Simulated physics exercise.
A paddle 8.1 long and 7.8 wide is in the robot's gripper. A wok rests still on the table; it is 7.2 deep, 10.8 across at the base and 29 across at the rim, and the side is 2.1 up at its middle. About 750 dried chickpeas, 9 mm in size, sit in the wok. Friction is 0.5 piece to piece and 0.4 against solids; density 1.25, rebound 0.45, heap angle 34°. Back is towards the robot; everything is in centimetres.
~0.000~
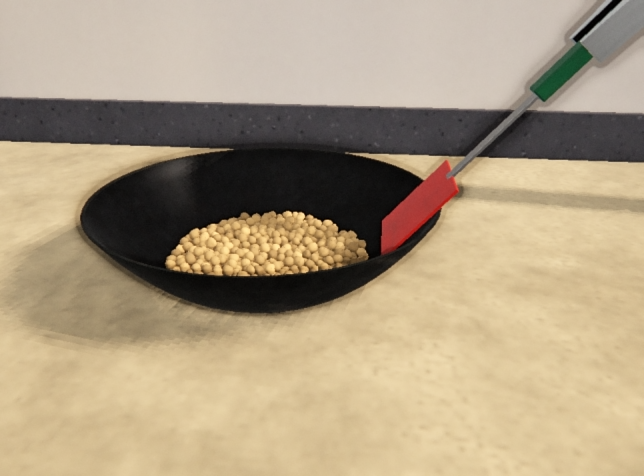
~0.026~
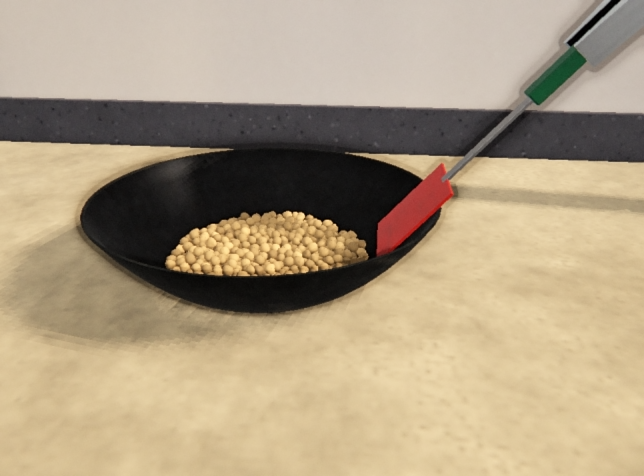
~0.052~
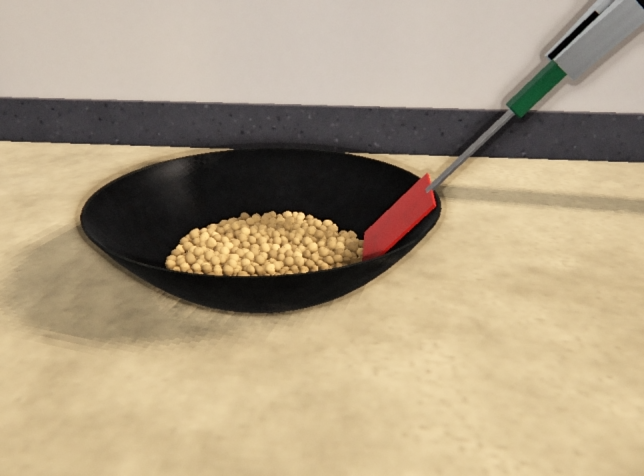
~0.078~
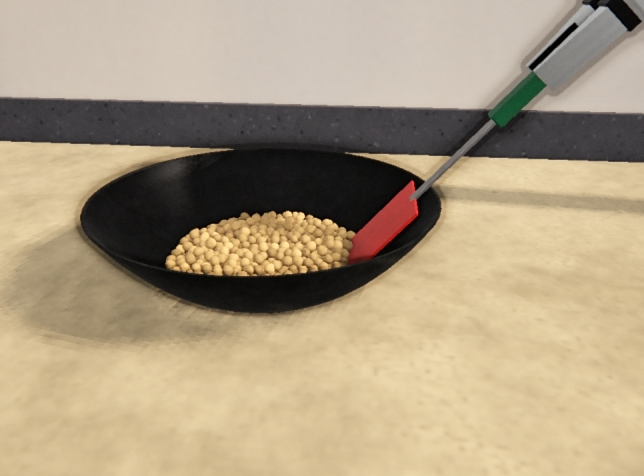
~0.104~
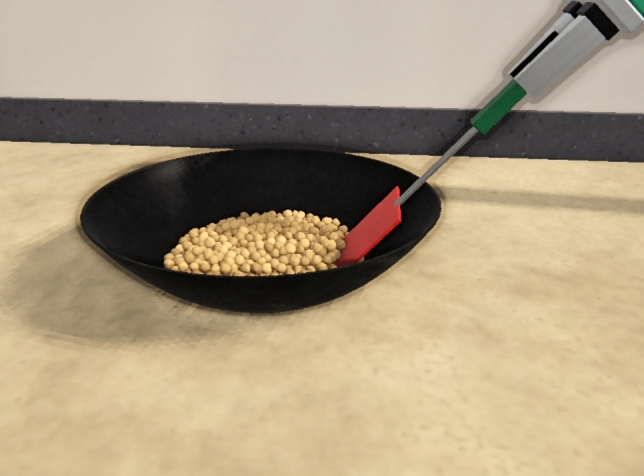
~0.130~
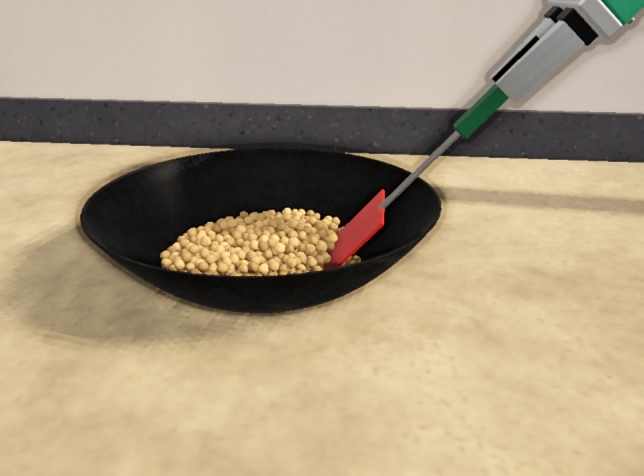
A red paddle held by a robot gripper slid down the right side of a black wok and moved left into the pile of chickpeas, nudging them slightly to the left.
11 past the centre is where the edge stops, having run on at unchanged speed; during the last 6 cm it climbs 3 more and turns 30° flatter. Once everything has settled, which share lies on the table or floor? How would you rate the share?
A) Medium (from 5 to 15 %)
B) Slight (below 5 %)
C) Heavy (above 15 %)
(A) Medium (from 5 to 15 %).
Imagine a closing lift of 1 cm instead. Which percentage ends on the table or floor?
I'd say close to 10 per cent.
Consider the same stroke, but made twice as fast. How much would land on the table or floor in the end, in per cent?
Roughly 30 in a hundred.
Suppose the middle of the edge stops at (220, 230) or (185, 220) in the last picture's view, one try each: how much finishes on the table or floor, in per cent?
Around 0 per cent for the first try and 0 per cent for the second.
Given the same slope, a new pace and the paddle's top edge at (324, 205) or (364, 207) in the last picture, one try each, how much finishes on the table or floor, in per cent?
Try one roughly 30 per cent; try two roughly 20 per cent.
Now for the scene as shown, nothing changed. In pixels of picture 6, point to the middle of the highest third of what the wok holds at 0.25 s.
At about (205, 235).
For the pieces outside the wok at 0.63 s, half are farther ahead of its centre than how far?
I reckon roughly 18 centimetres.
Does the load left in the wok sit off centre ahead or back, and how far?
Roughly 4.0 centimetres ahead.
After 0.25 s, sloping 49°, highest piece 4 above the table; 746 in the wok.
After 0.37 s, sloping 39°, highest piece 7 above the table; 746 in the wok.
After 0.63 s, sloping 19°, highest piece 9 above the table; 674 in the wok, 50 on the table or floor, 22 on the blade or in flight.
After 1.68 s, sloping 19°, highest piece 7 above the table; 671 in the wok, 75 on the table or floor.
At rest, 671 in the wok, 75 on the table or floor. That is 10 % on the table or floor.
